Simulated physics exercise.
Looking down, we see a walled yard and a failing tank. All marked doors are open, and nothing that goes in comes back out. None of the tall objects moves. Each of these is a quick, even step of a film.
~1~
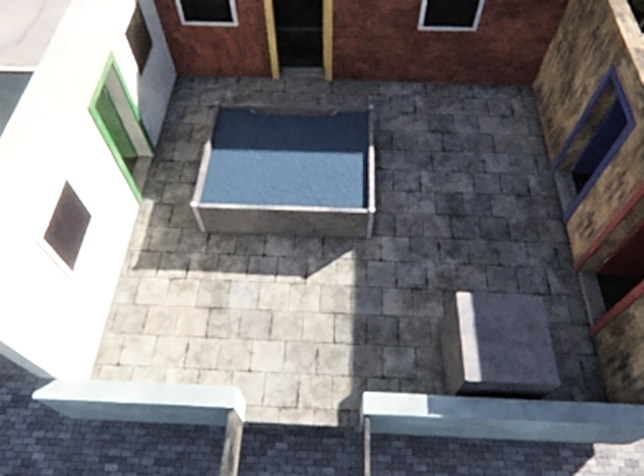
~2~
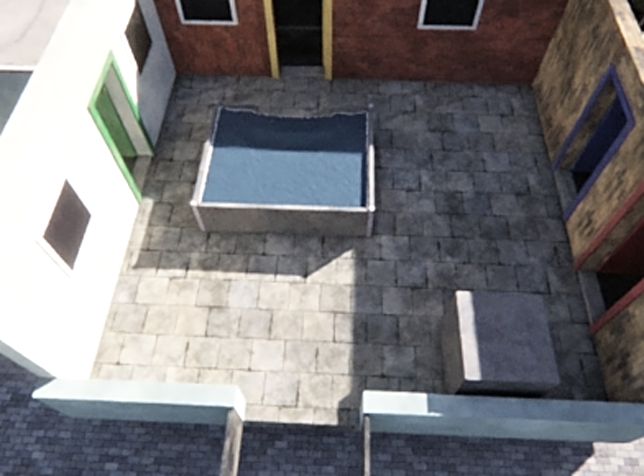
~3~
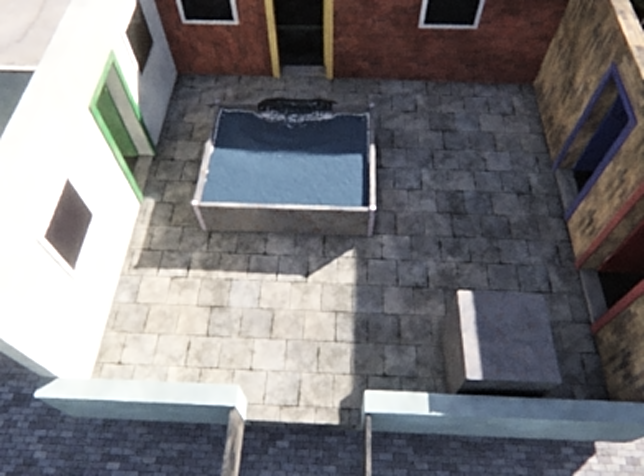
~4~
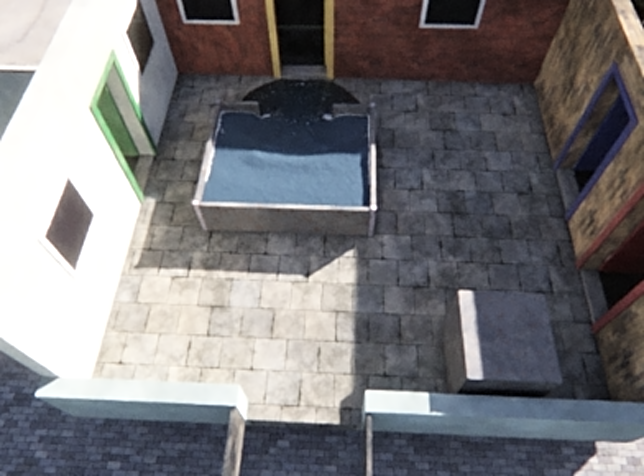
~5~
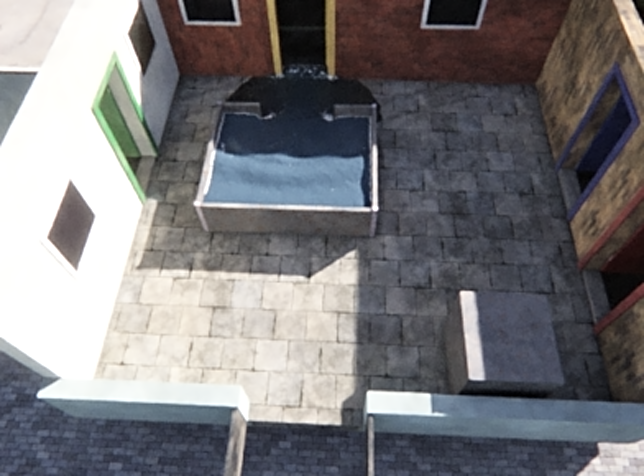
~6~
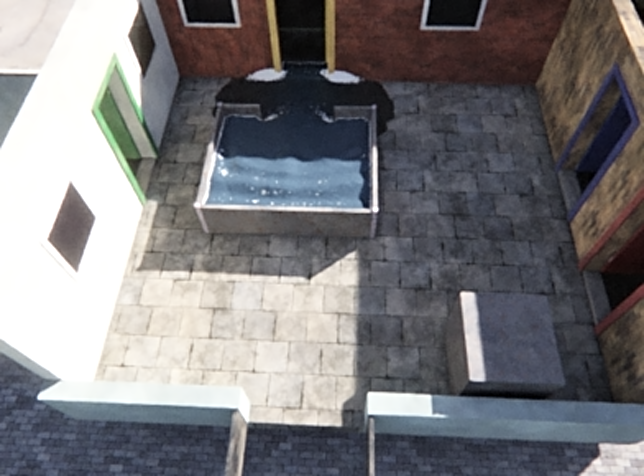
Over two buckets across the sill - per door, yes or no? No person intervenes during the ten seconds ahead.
Yellow door yes, blue door no, green door no, red door no.
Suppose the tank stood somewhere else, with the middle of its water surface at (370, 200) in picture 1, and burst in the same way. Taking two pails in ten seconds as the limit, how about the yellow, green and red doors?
Result - yellow door: Past the limit; green door: Short of the limit; red door: Past the limit.
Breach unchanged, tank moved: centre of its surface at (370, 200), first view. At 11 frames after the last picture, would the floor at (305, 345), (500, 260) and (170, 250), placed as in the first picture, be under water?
Spared, spared, spared.
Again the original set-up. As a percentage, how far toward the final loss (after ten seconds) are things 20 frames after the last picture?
About 70 per cent.
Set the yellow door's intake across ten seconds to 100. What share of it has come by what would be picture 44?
It comes to around 95 percent of the ten-second total.
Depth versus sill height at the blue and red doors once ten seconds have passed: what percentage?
Approx. 50 % followed by 130 %.
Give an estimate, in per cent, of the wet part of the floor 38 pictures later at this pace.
That works out at 65 %.
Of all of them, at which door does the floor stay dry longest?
It's the red-painted one.
A moment on, water covers 10 % of the floor; the yellow door far over two buckets in, the blue door not reached, the green door not reached, the red door not reached.
Next, water covers 25 % of the floor; the yellow door far over two buckets in, the blue door not reached, the green door not reached, the red door not reached.
Then, water covers 40 % of the floor; the yellow door far over two buckets in, the blue door wet at the sill, nothing in, the green door wet at the sill, nothing in, the red door not reached.
Later, water covers 65 % of the floor; the yellow door far over two buckets in, the blue door wet at the sill, nothing in, the green door wet at the sill, nothing in, the red door wet at the sill, nothing in.
In the end, water covers 90 % of the floor; the yellow door far over two buckets in, the blue door wet at the sill, nothing in, the green door wet at the sill, nothing in, the red door under two buckets in.
